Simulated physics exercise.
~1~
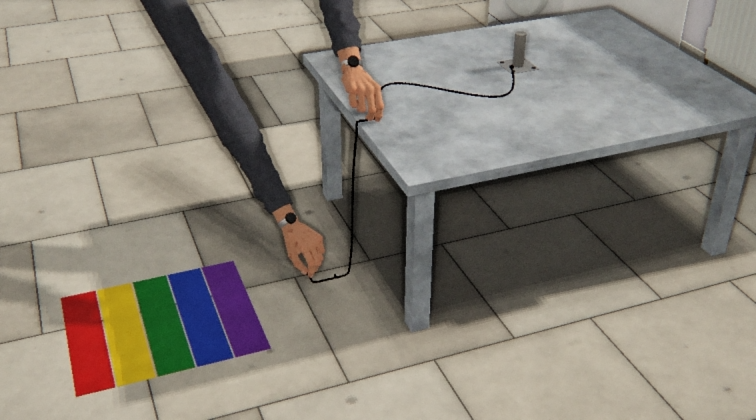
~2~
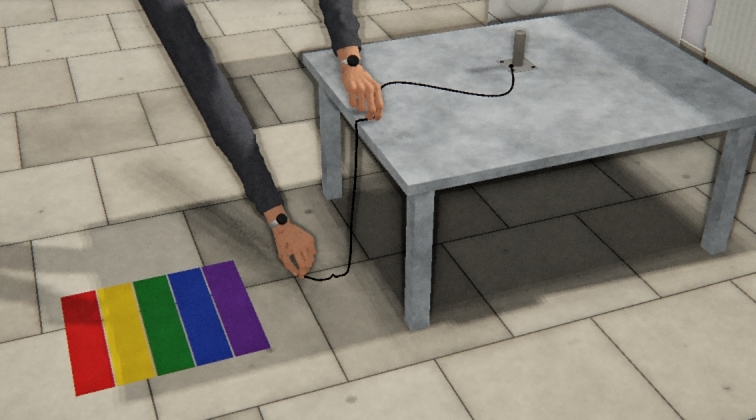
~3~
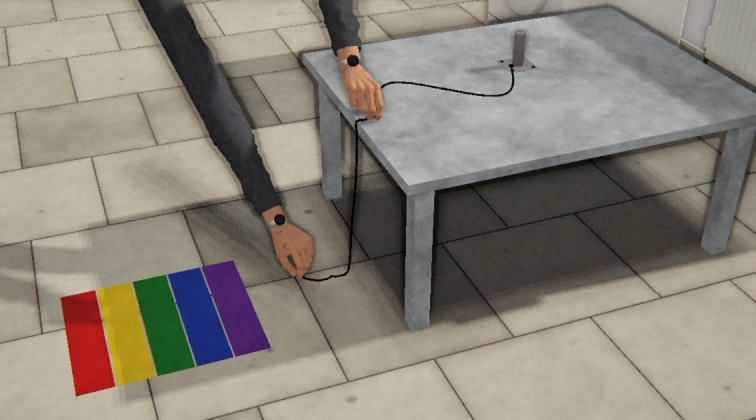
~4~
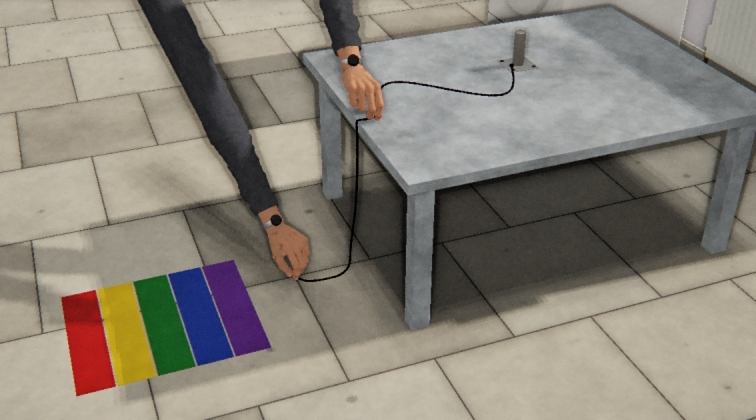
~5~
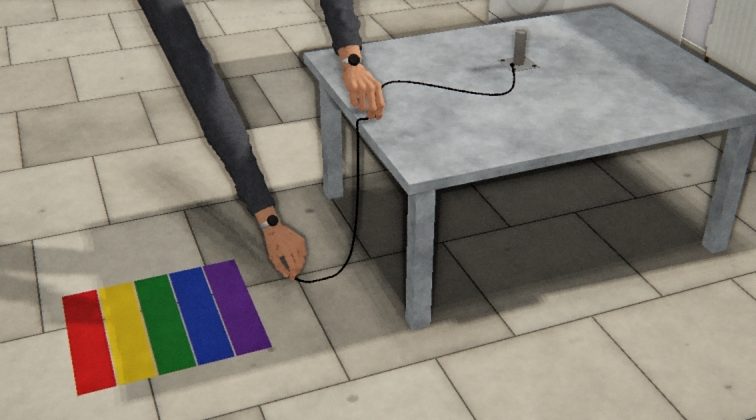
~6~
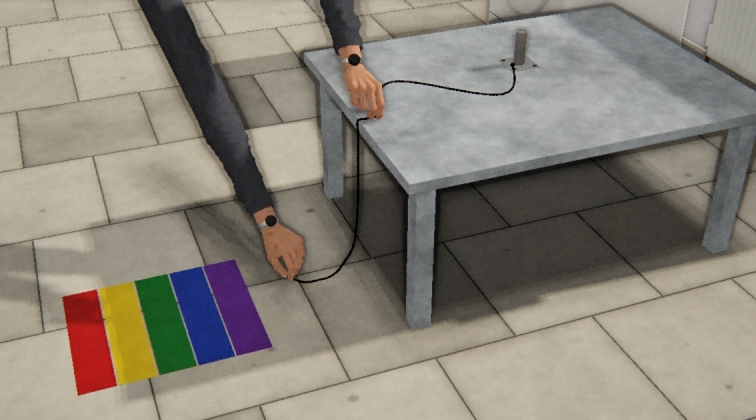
The clip opens with one hand pinning a dark shoelace at the edge of a gray coffee table while another holds its end near the floor, beside a striped rainbow mat. The lower hand shifts slightly left, drawing the end a little toward the purple stripe, while the upper hand stays put.
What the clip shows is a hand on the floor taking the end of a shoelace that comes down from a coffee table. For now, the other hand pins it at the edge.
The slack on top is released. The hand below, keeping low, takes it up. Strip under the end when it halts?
Red strip.
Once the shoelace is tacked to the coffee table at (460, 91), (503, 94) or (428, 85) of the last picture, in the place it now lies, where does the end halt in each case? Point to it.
Taking the tries in turn: (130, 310), (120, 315) and (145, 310).
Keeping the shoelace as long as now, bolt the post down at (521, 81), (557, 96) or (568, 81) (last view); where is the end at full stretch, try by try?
Going by the last picture, roughly (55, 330), (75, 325) and (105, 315).
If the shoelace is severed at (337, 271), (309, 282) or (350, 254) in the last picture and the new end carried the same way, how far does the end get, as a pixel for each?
(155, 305), (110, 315), (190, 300).
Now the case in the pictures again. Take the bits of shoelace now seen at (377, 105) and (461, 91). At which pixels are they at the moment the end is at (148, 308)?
You'll see them at (340, 159) and then at (422, 93).
A little later, end near (148, 308); over green.
Next, end near (106, 317); over yellow.
When it is tight, end near (80, 323); over red. Over red.
